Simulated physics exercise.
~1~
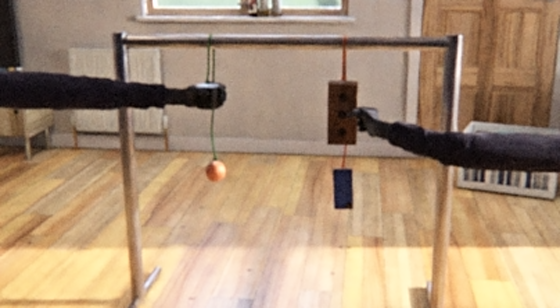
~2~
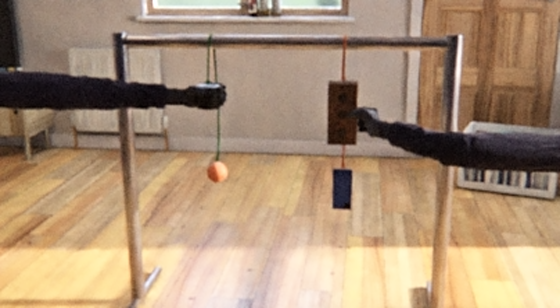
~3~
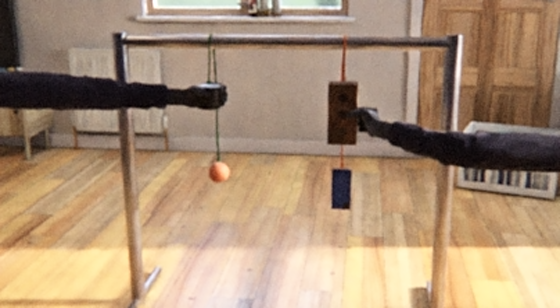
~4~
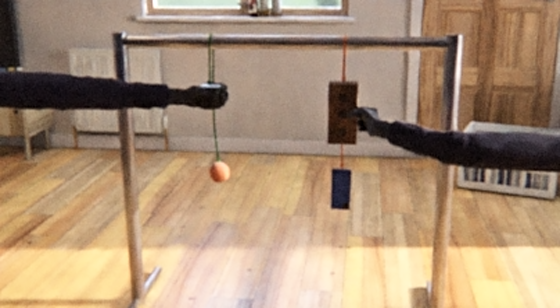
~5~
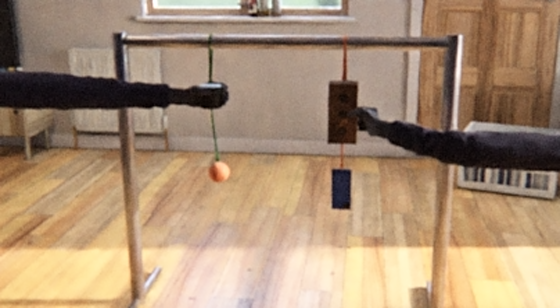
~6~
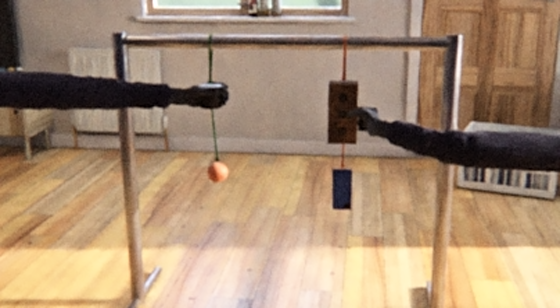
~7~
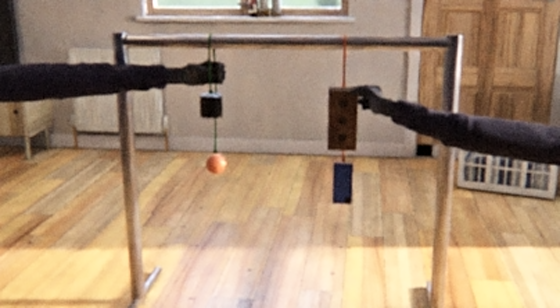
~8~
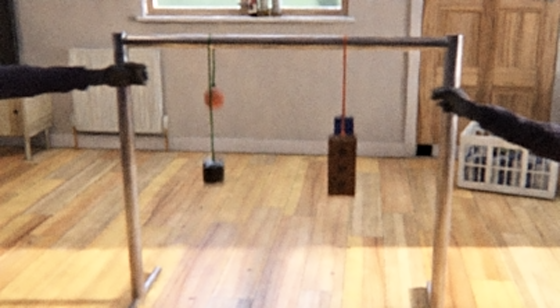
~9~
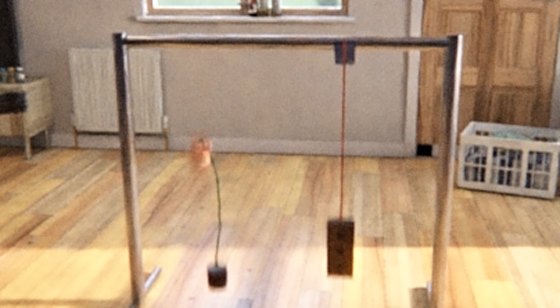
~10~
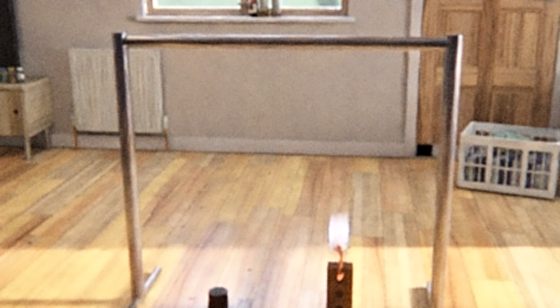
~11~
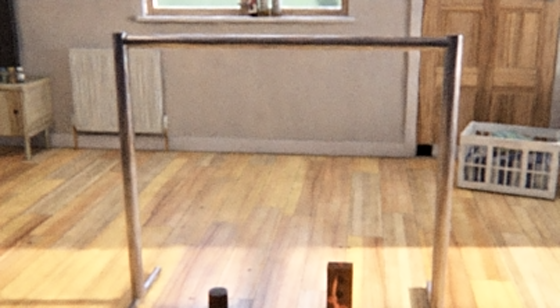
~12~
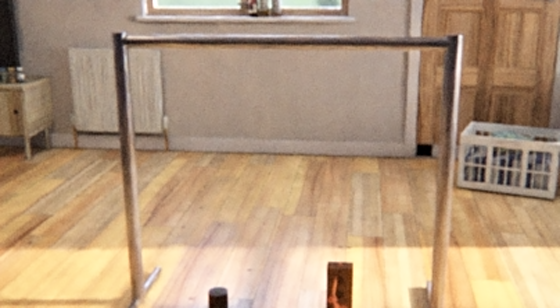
A small dark block and a brown brick, held by two hands beside a metal rail, dropped when the hands let go, pulling up the orange ball and dark blue rectangle strung to them, and both ended up standing on the wooden floor.
